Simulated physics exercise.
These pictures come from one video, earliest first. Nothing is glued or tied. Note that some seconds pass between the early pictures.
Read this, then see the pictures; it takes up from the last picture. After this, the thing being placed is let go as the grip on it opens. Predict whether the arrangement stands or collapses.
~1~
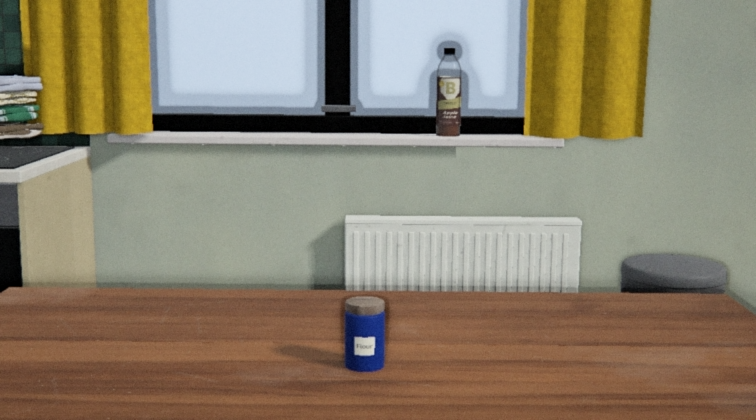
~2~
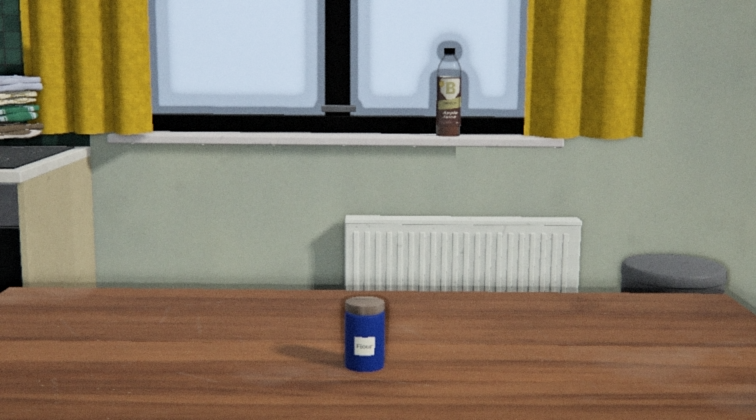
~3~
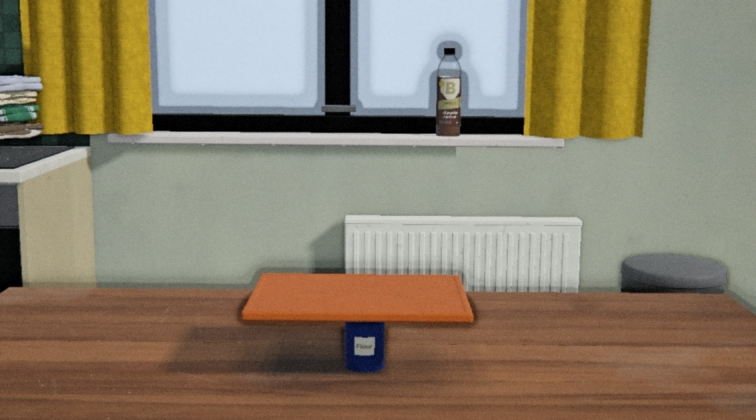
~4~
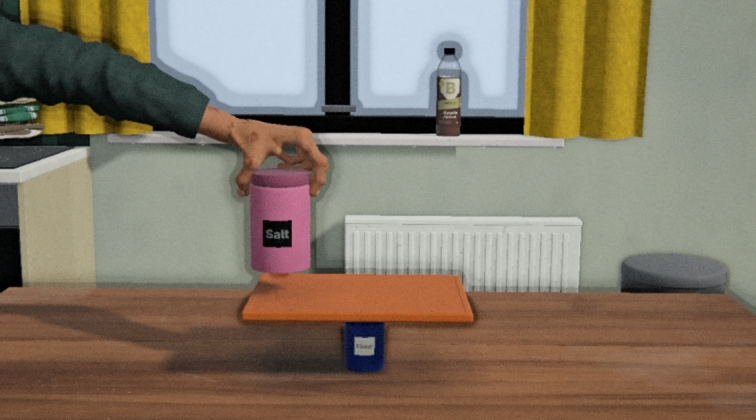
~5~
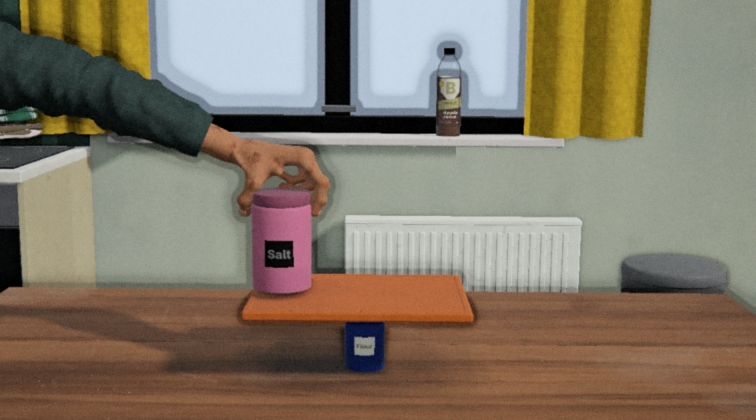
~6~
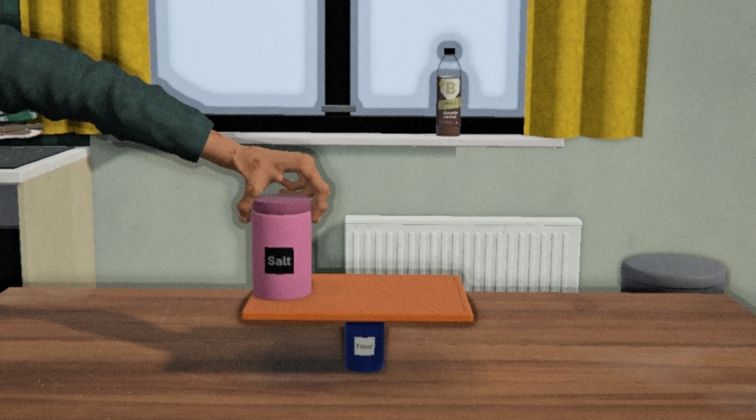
My guess is the stack will not be secure.
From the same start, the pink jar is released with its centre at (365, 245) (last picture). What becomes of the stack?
Outcome: Stable.
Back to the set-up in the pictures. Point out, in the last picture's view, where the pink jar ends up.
I'd say around (226, 334) in the last view.
Then, 0.20 s after the last picture, pink jar now fallen; orange lid tipped 40° from how it was.
Then, 0.30 s after the last picture, orange lid tipped 55° from how it was; blue jar tipped 4° from how it was.
Then, 0.50 s after the last picture, orange lid tipped 45° from how it was.
At rest, fallen, pink jar; tipped over in the stack, orange lid; blue jar in place. Seen from the same camera at the end, pink jar near (225, 335). The stack comes apart.
